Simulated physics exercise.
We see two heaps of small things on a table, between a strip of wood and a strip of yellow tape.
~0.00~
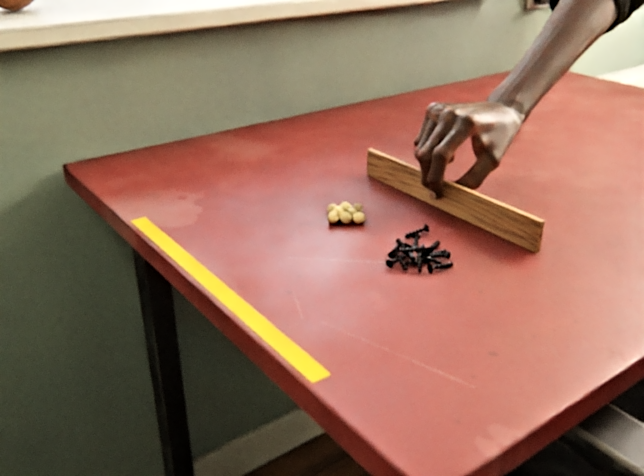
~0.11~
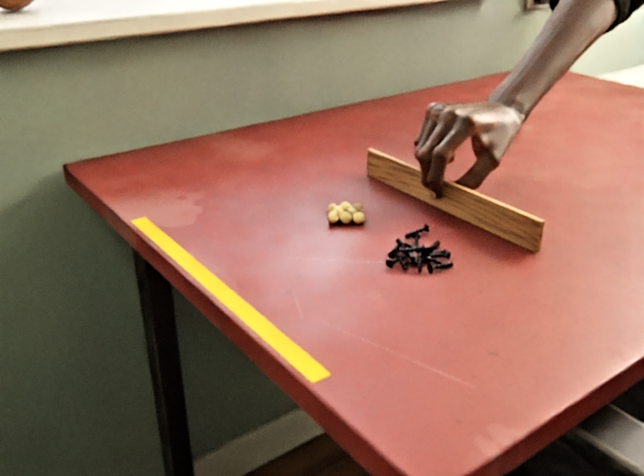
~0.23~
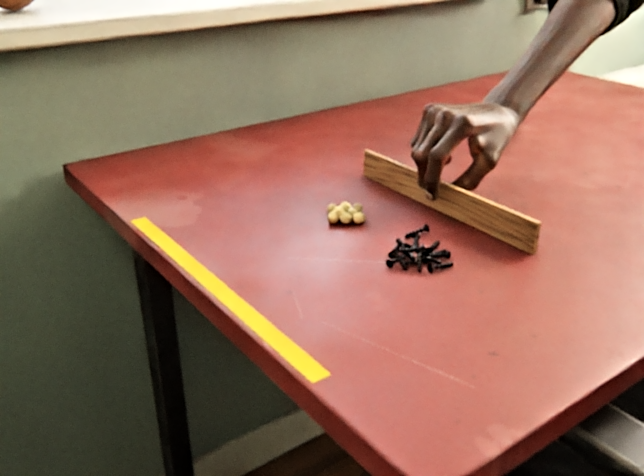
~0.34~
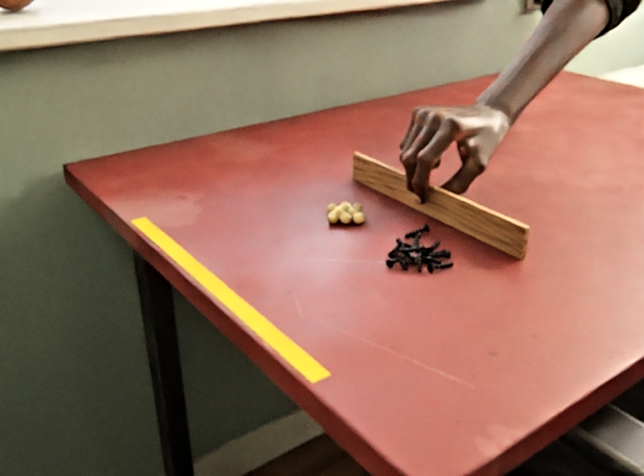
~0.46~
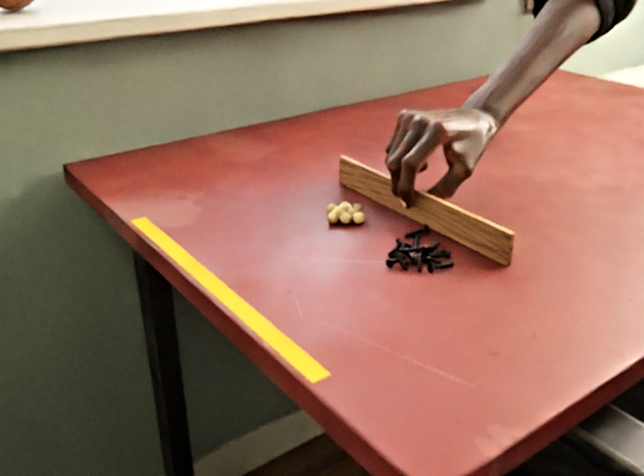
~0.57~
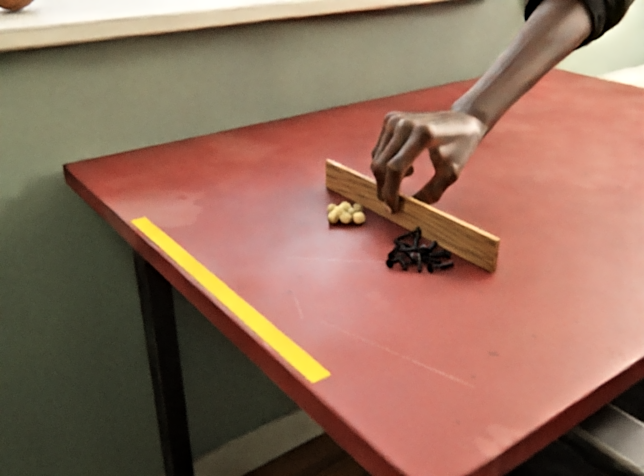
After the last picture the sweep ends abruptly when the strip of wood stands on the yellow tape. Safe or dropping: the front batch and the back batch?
In the end the front batch sends some to the floor, and the back batch sends some to the floor.
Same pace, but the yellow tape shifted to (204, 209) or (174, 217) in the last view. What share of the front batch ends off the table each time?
Near 0 % and 10 %.
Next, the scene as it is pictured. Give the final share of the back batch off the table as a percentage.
Some 100 per cent.
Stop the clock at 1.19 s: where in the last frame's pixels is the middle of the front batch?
Around (341, 284).
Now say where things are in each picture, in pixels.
The first picture shows strip of wood (525, 229), at rest; yellow tape (145, 225), right by the edge; edge at (203, 293); front batch (414, 248), a few black screws; back batch (352, 213), a few macadamia nuts.
The second picture shows strip of wood (525, 229), at rest; back batch (352, 213).
The third picture shows strip of wood (522, 230); front batch (414, 248).
The fourth picture shows strip of wood (510, 235); back batch (352, 213).
The fifth picture shows strip of wood (496, 241); front batch (414, 248).
The sixth picture shows strip of wood (481, 247); yellow tape (145, 225); edge at (203, 293); front batch (413, 248), about a tenth pushed along; back batch (352, 213).
By 1.19 s, strip of wood still moving, near (310, 223); front batch all on the table, its front near (325, 287); back batch all on the table, its front near (283, 244).
By 1.84 s, strip of wood stopped at the yellow tape; front batch the larger part over the edge; back batch all on the table, its front near (161, 274).
By 2.12 s, strip of wood stopped at the yellow tape; front batch every one over the edge; back batch every one over the edge.
When it is over (2.3 s), strip of wood stopped at the yellow tape; front batch every one over the edge; back batch every one over the edge.
